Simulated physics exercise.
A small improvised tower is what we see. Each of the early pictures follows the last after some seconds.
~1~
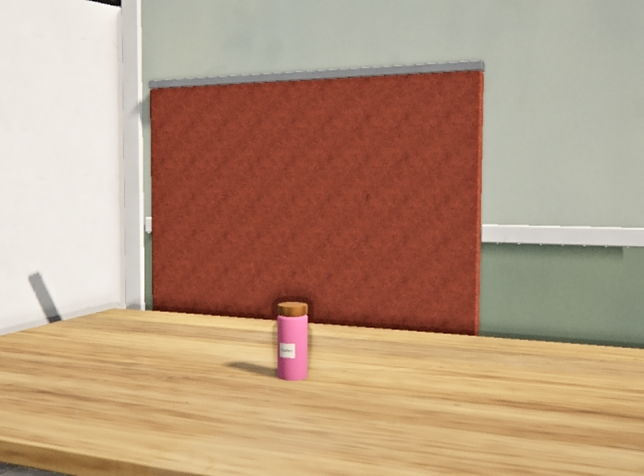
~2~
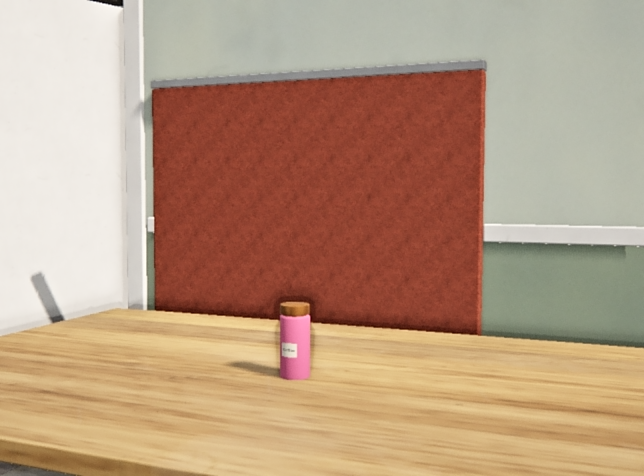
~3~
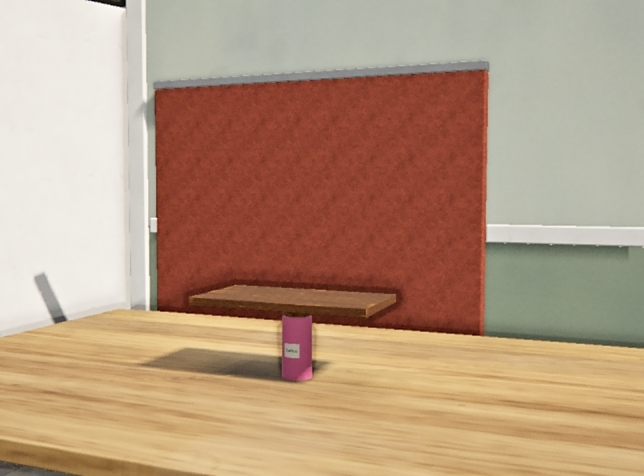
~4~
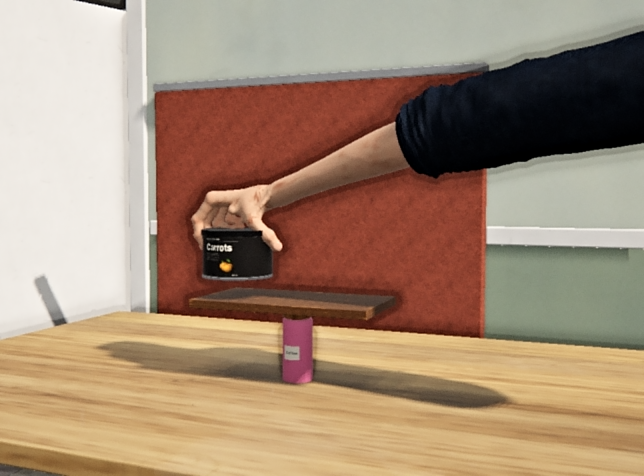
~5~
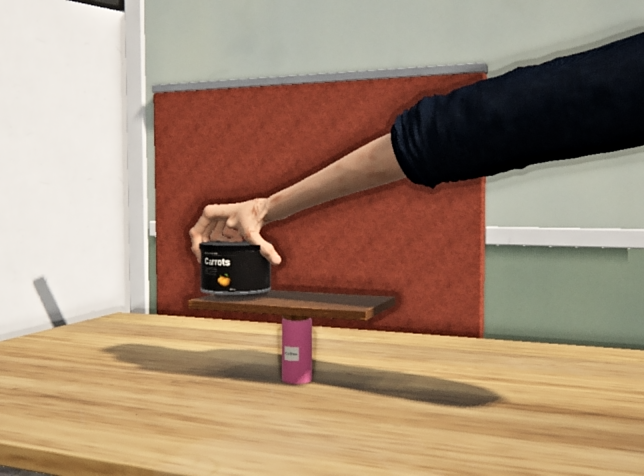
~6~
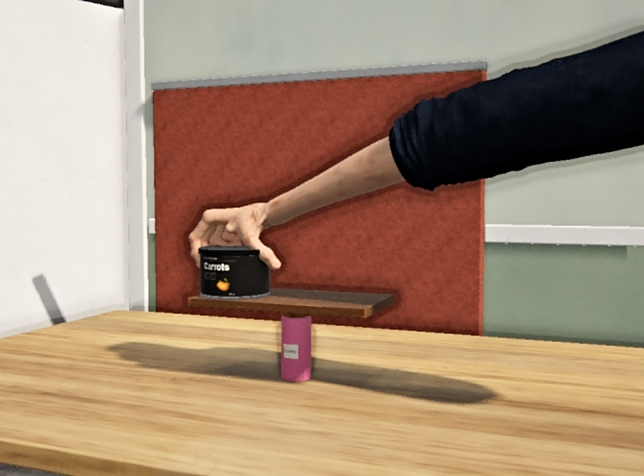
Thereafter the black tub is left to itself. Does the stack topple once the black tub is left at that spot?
Yes: Nice try - it doesn't all stay together, though.
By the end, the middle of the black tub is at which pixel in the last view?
At about (178, 336).
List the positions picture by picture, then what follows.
The last thing is not in view yet, in the first picture.
The last thing is not in view yet, in the second picture.
The last thing is not in view yet; brown board (294, 300), in the third picture.
Coming down; black tub (238, 253); brown board (294, 302), in the fourth picture.
Coming down; black tub (236, 267); brown board (293, 302), in the fifth picture.
In place under the hand; black tub (235, 271); brown board (293, 300), in the sixth picture.
Then, 0.50 s on from there, black tub now fallen; brown board turned 43° from how it was put; pink shaker turned 11° from how it was put.
Then, 0.70 s on from there, brown board and pink shaker now fallen.
In the end, fallen, brown board, black tub and pink shaker. At the end, from the last picture's camera, black tub near (178, 336). The stack loses its balance.
